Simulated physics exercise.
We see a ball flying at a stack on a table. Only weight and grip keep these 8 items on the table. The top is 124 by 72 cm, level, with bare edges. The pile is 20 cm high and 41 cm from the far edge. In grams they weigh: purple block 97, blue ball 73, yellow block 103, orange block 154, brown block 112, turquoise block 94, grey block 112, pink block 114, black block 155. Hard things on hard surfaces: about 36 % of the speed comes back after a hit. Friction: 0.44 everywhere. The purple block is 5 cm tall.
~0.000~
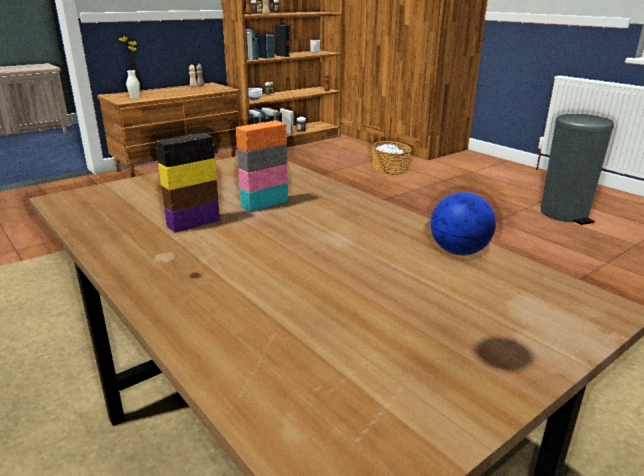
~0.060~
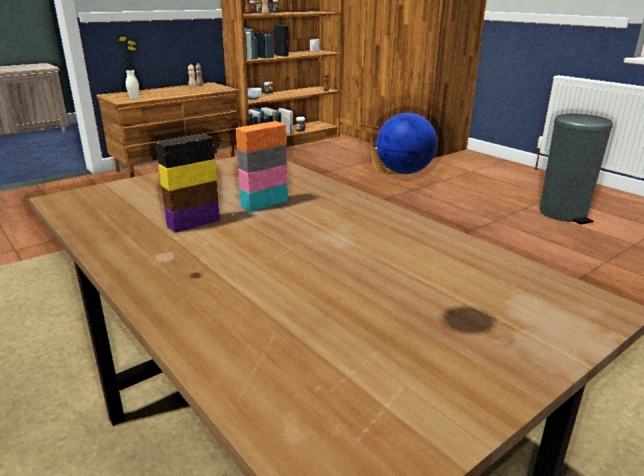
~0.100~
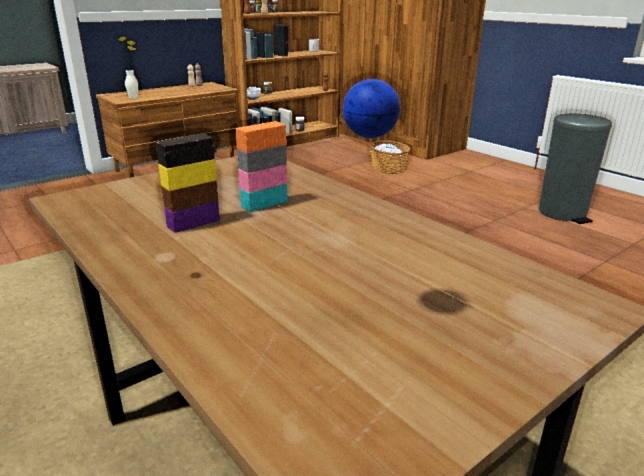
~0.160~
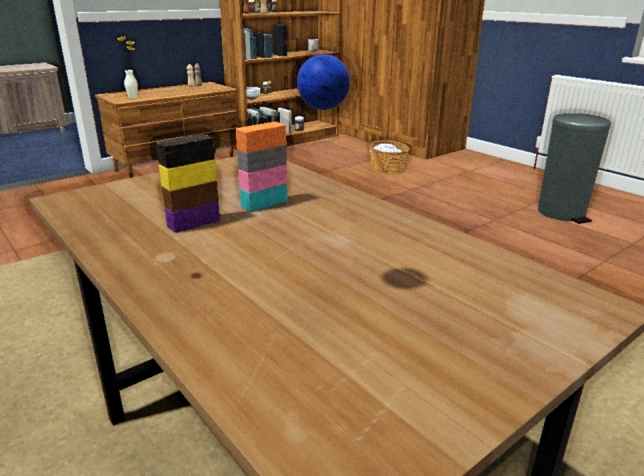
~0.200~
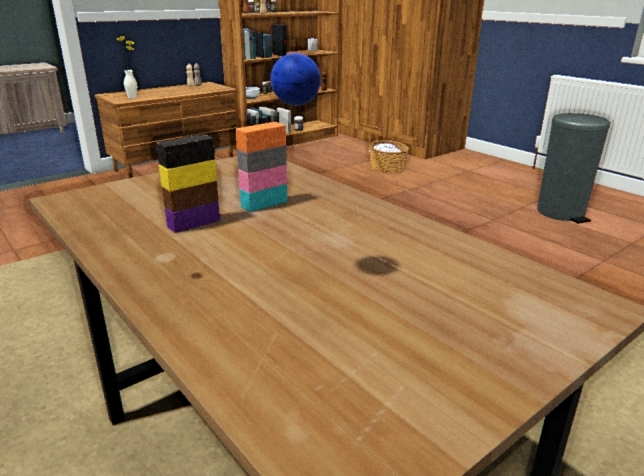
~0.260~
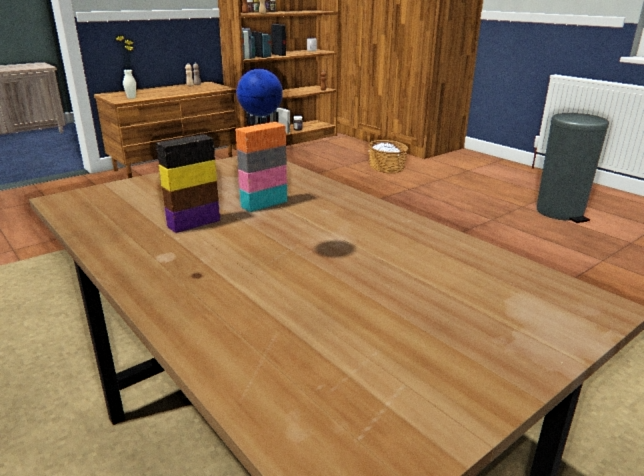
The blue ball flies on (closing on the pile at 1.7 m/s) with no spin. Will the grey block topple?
The grey block is still upright.
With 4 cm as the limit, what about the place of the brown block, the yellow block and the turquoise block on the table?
The brown block gets shifted; the yellow block ends elsewhere; the turquoise block holds its spot.
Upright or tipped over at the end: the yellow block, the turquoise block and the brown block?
The yellow block falls over; the turquoise block is still upright; the brown block falls over.
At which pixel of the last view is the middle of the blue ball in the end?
Around (235, 225).
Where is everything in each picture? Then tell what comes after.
In the first picture, 63 cm short of the pile; blue ball (463, 224); grey block (263, 156).
In the second picture, 53 cm short of the pile; blue ball (406, 144); orange block (262, 136).
In the third picture, 46 cm short of the pile; blue ball (371, 109); turquoise block (264, 195).
In the fourth picture, 36 cm short of the pile; blue ball (324, 83); black block (186, 151).
In the fifth picture, 29 cm short of the pile; blue ball (296, 80); yellow block (189, 173).
In the sixth picture, 19 cm short of the pile; blue ball (260, 93); grey block (262, 157).
After 0.46 s, blue ball near (221, 214); black block 8° off upright; yellow block 8° off upright; brown block 8° off upright.
After 0.56 s, blue ball near (227, 216); black block 33° off upright; yellow block 33° off upright; brown block 31° off upright.
After 0.66 s, blue ball near (232, 223); black block 69° off upright; yellow block 70° off upright; brown block 68° off upright.
After 0.76 s, blue ball near (233, 225); yellow block on its side; black block on its side; brown block on its side.
In the end (1.4 s), toppled on the table, yellow block, brown block and black block; the other 5 under 4 cm from the start. At the end, from the last picture's camera, grey block near (262, 157).
